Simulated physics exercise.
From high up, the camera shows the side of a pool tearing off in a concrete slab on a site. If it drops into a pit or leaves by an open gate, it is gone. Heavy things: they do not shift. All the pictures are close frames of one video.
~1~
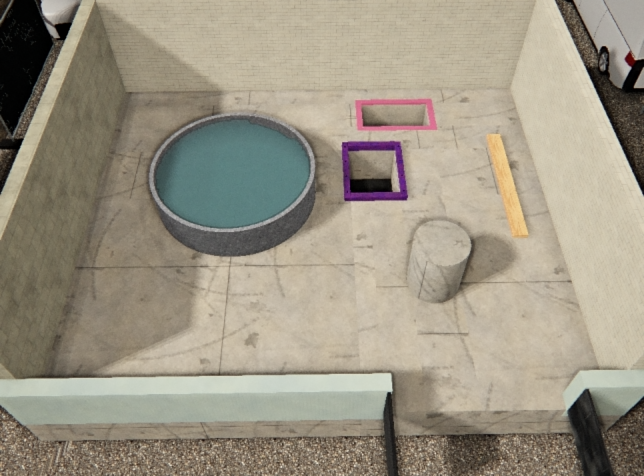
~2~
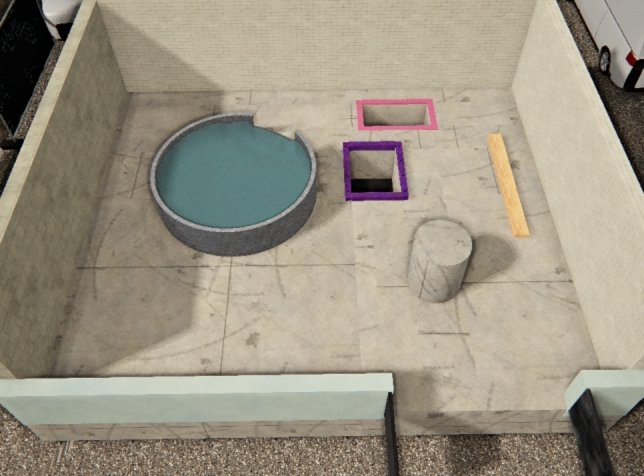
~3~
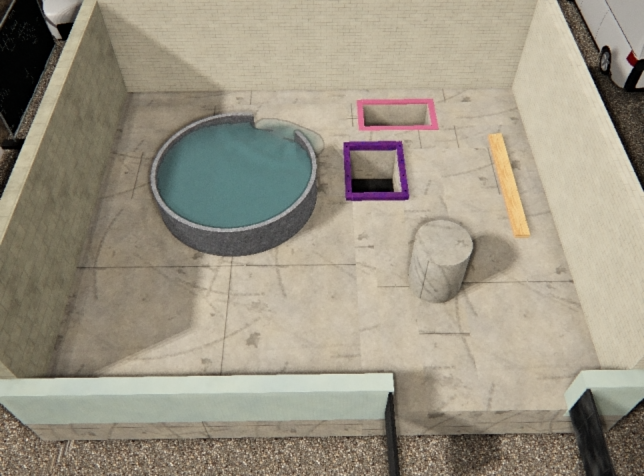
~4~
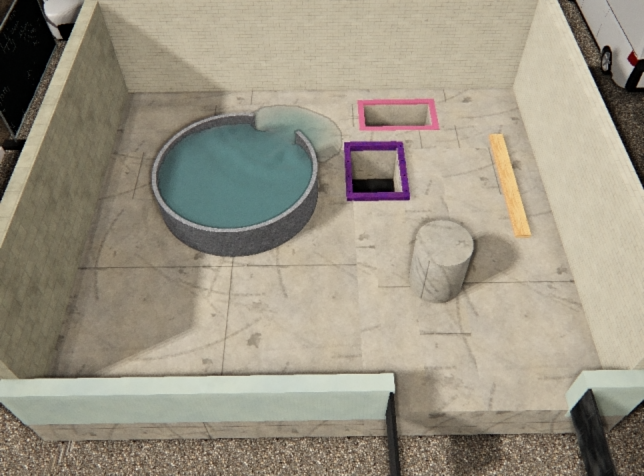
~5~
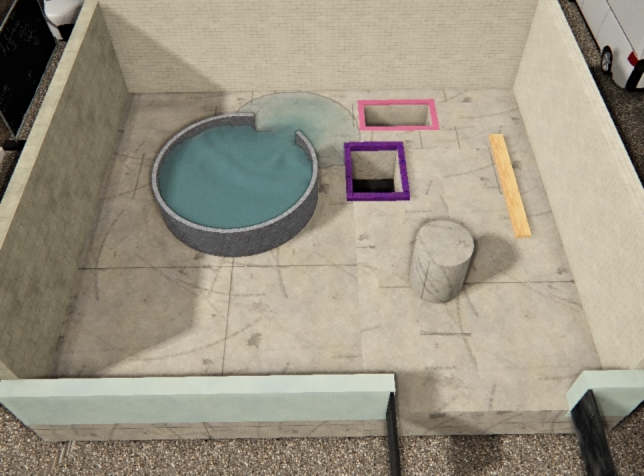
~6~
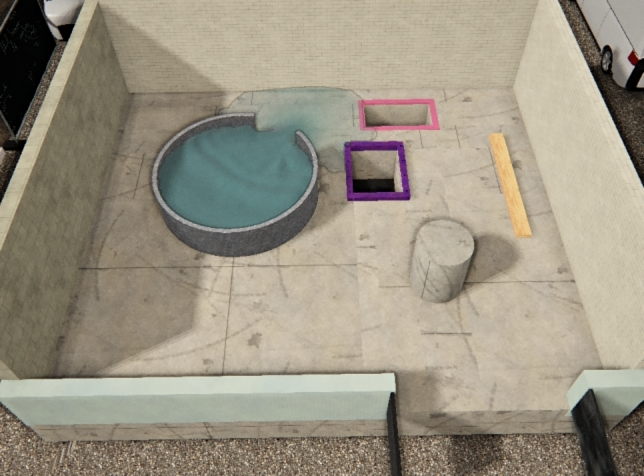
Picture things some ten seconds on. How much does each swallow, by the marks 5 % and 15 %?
Result: The gate gets hardly any of it - below five per cent; the pink pit gets a big share of it - past fifteen per cent; the purple pit gets hardly any of it - below five per cent.
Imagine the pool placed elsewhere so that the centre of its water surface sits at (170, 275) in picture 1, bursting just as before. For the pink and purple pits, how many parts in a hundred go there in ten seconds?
Roughly, in per cent: Pink 20, purple 6.
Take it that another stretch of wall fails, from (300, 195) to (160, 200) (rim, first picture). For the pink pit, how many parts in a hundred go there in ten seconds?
Pink: 2 %.
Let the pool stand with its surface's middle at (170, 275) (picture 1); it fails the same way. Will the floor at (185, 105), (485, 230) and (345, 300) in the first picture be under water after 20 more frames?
Well, first one got wet, second one got wet, third one stays dry.
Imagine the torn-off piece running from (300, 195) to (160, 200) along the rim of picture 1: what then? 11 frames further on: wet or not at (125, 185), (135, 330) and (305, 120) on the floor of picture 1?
Point 1: Unwetted; point 2: Inundated; point 3: Unwetted.
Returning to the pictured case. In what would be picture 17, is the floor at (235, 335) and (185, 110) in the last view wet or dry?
In turn: Not flooded, awash.
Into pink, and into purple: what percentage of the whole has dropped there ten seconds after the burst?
Shares, in order: 38 % and 0 %.
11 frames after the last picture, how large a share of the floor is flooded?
About 20 percent.
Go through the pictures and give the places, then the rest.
In the first frame, still water in the round tank at (233, 171).
In the second frame, the front is at a hidden place, out from the gap on the round tank's far side.
In the third frame, the front is at a hidden place, out from the gap on the round tank's far side.
In the fourth frame, the front is at (330, 123), out from the gap on the round tank's far side.
In the fifth frame, the front is at (315, 96), out from the gap on the round tank's far side.
In the sixth frame, water pours out on the round tank's far side and has run to (346, 90).
A moment on, water covers 10 % of the floor; the gate 0 %, the pink pit 1 %, the purple pit 0 %.
Next, water covers 20 % of the floor; the gate 0 %, the pink pit 6 %, the purple pit 0 %.
Then, water covers 25 % of the floor; the gate 0 %, the pink pit 15 %, the purple pit 0 %.
Later, water covers 40 % of the floor; the gate 0 %, the pink pit 27 %, the purple pit 0 %.
In the end, water covers 60 % of the floor; the gate 1 %, the pink pit 39 %, the purple pit 0 %.
